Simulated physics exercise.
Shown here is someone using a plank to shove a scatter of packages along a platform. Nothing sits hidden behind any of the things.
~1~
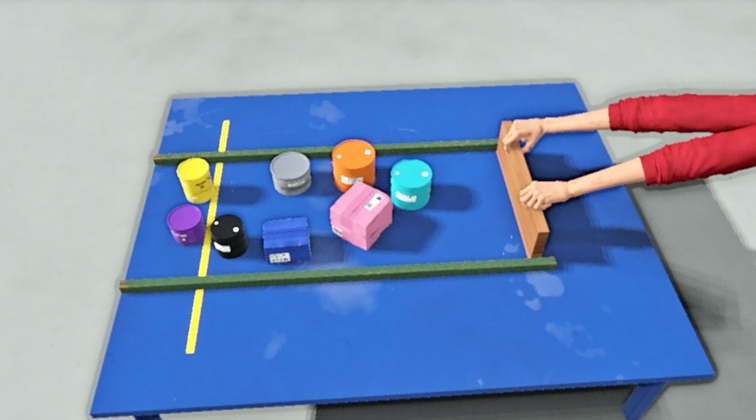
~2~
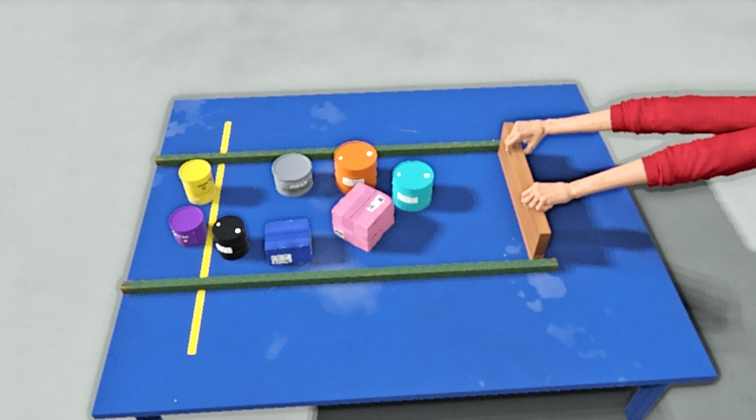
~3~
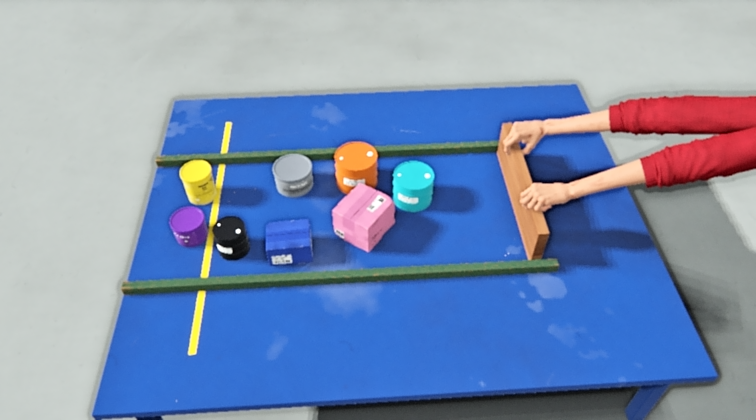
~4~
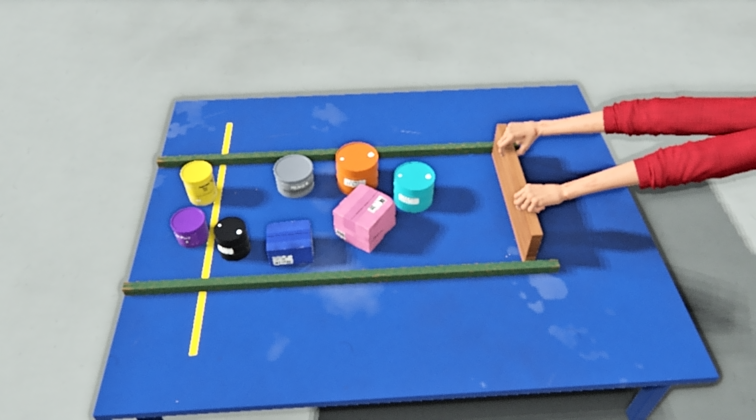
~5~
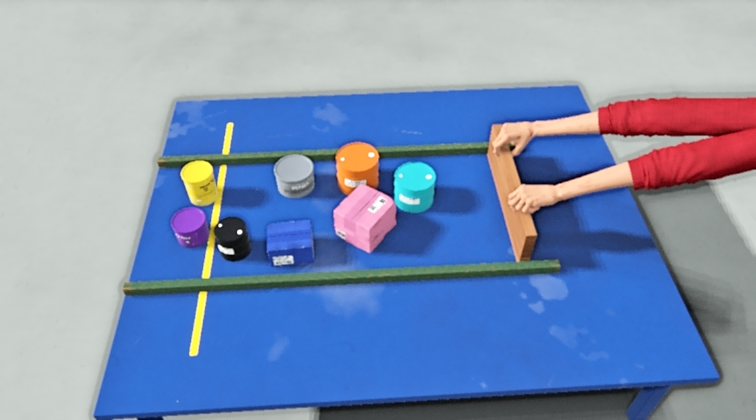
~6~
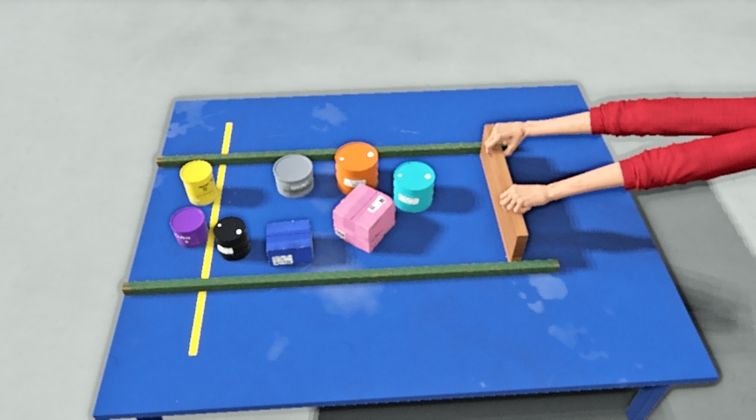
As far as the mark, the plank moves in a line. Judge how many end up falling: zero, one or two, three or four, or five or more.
My judgement: One or two.
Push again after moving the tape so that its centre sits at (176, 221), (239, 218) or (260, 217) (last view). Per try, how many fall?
Per try in turn: 5, 1, 0.
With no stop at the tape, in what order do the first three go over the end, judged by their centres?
Black canister, yellow pail, blue parcel.
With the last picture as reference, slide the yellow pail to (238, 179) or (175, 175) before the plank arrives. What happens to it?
Lab note - it goes down; then it goes down.
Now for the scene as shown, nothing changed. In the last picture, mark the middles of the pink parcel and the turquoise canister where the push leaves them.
(184, 236) and (193, 201), roughly.
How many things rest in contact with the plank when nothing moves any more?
3 in contact.
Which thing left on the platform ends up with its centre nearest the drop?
The one is the blue parcel.
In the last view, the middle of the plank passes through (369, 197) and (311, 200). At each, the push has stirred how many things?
That makes 3 at the first spot and 7 at the second.
A little later, none off yet; purple pail at rest near (190, 228); yellow pail at rest near (200, 184); black canister at rest near (232, 239).
Next, none off yet; purple pail shifted about its own width near (168, 221); yellow pail shifted about its own width near (177, 189); black canister shifted well along near (160, 244).
When it is over, the number that fall off is one or two; down, black canister and yellow pail.
